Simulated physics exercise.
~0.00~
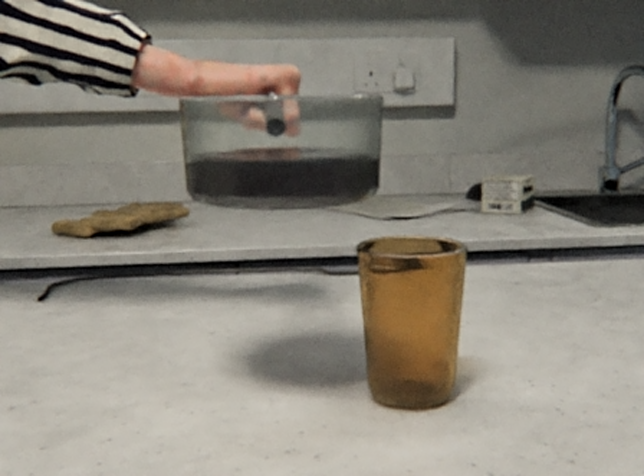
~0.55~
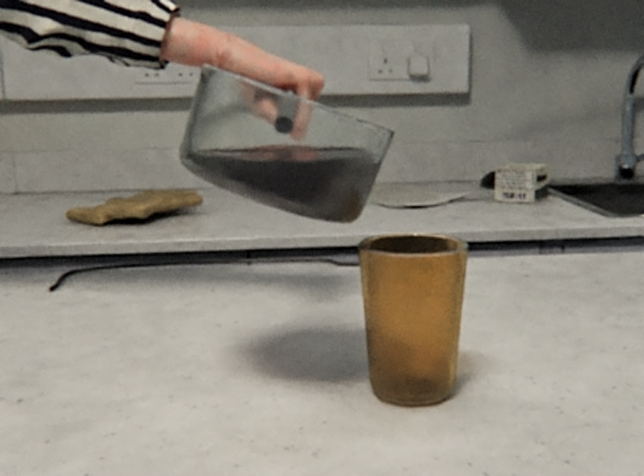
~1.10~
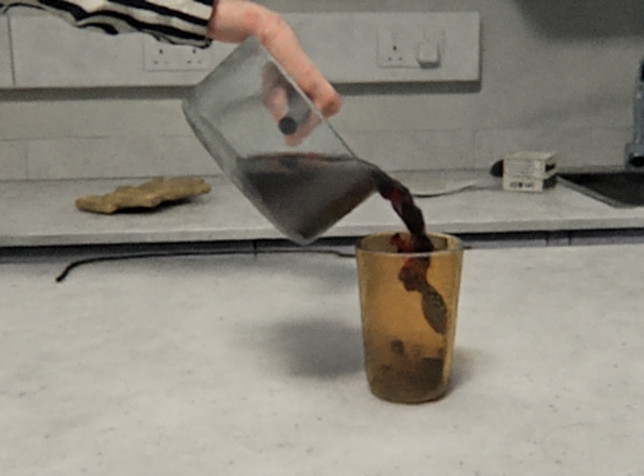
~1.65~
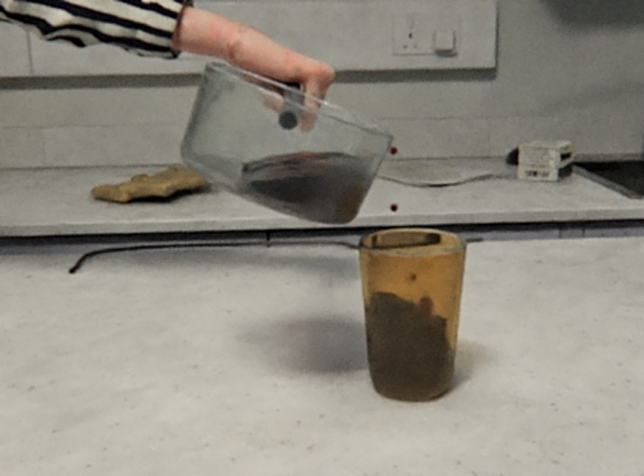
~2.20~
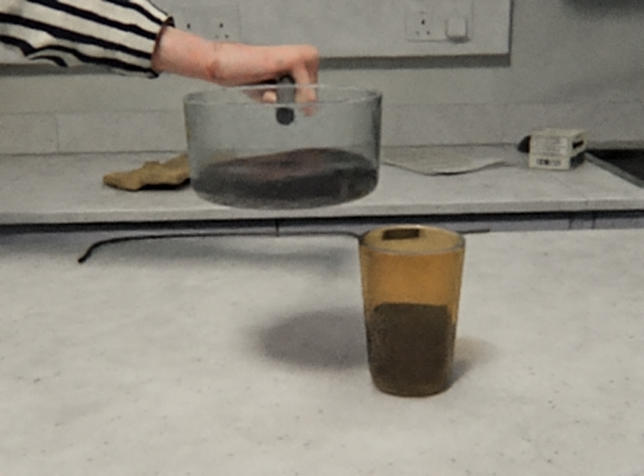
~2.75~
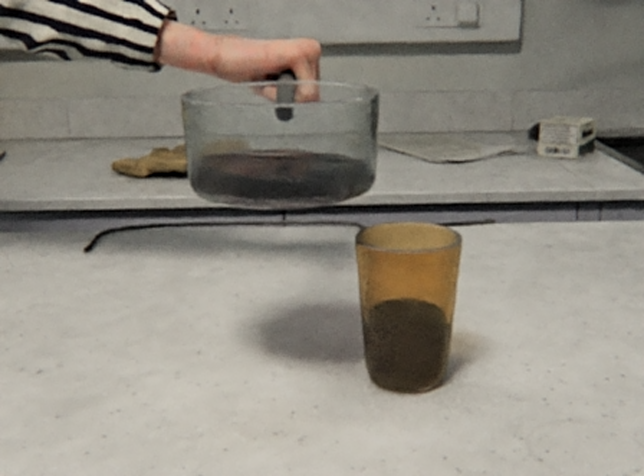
A hand in a striped sleeve held a clear pot of dark liquid above an amber tumbler, tipped it rightwards and poured some in, then levelled it again, leaving the tumbler roughly half full and some liquid still in the pot.
